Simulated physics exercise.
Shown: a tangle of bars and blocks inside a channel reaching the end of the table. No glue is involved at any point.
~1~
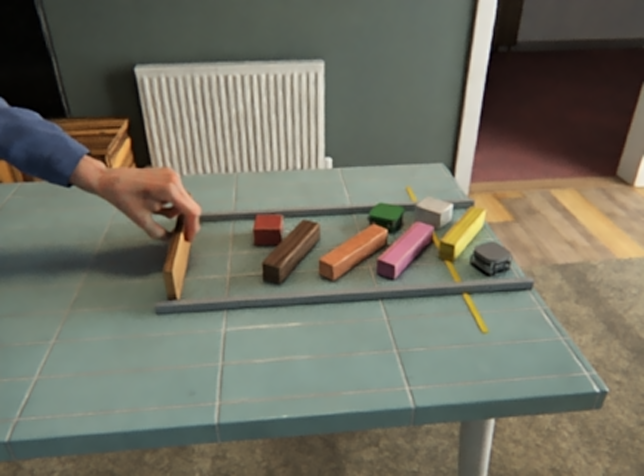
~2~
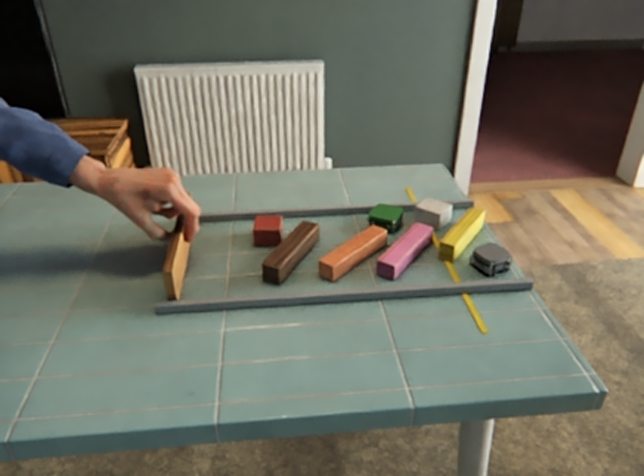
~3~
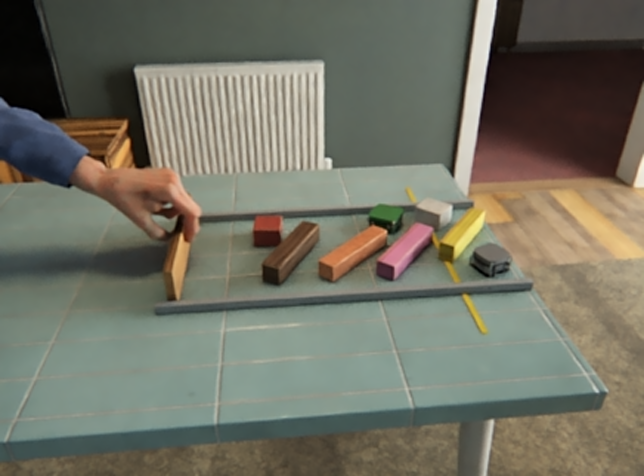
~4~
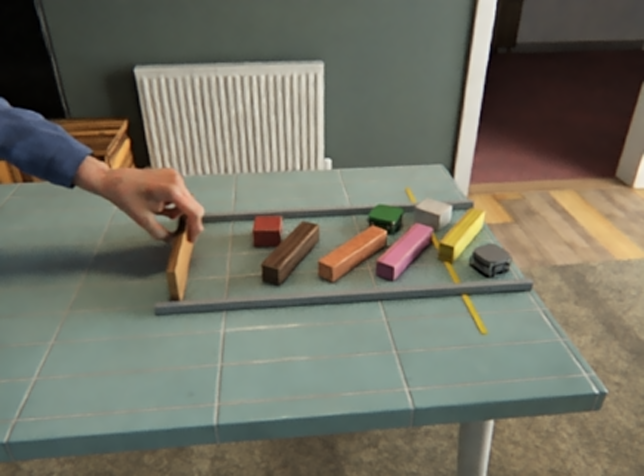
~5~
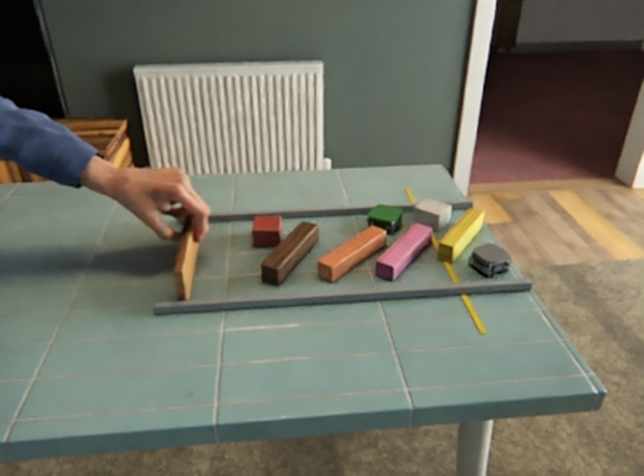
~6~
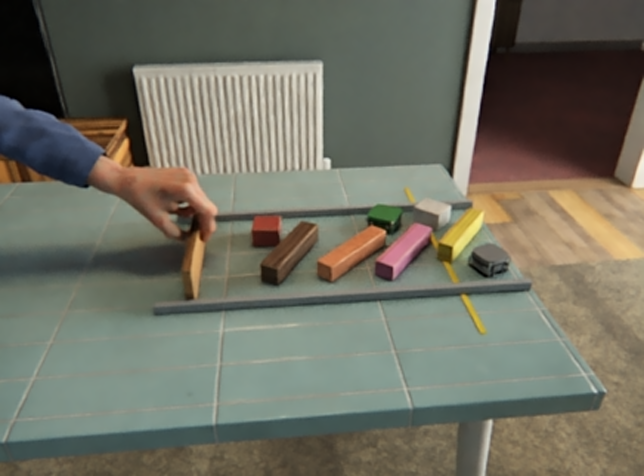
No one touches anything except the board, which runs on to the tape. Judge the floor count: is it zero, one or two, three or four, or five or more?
The floor count is three or four.
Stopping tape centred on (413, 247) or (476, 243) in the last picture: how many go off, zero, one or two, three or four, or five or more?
One after the other: One to two, then at least five.
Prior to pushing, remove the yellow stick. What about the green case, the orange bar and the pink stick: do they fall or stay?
Taking them one by one, the green case holds its spot, the orange bar holds its spot and the pink stick holds its spot.
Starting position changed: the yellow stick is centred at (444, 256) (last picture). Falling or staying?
The yellow stick drops off.
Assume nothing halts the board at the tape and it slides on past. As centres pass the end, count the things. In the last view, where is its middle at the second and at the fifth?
The first puts it near (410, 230), the next near (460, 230).
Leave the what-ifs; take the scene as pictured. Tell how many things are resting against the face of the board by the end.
That comes to 2.
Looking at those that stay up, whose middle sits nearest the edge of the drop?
Pink stick.
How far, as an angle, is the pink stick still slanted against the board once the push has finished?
Around 25 degrees.
Soon after, none off yet; grey case at rest near (489, 261); yellow stick at rest near (461, 234); white block at rest near (432, 214).
In the end, the number that fall off is three or four; gone, white block, yellow stick and grey case.
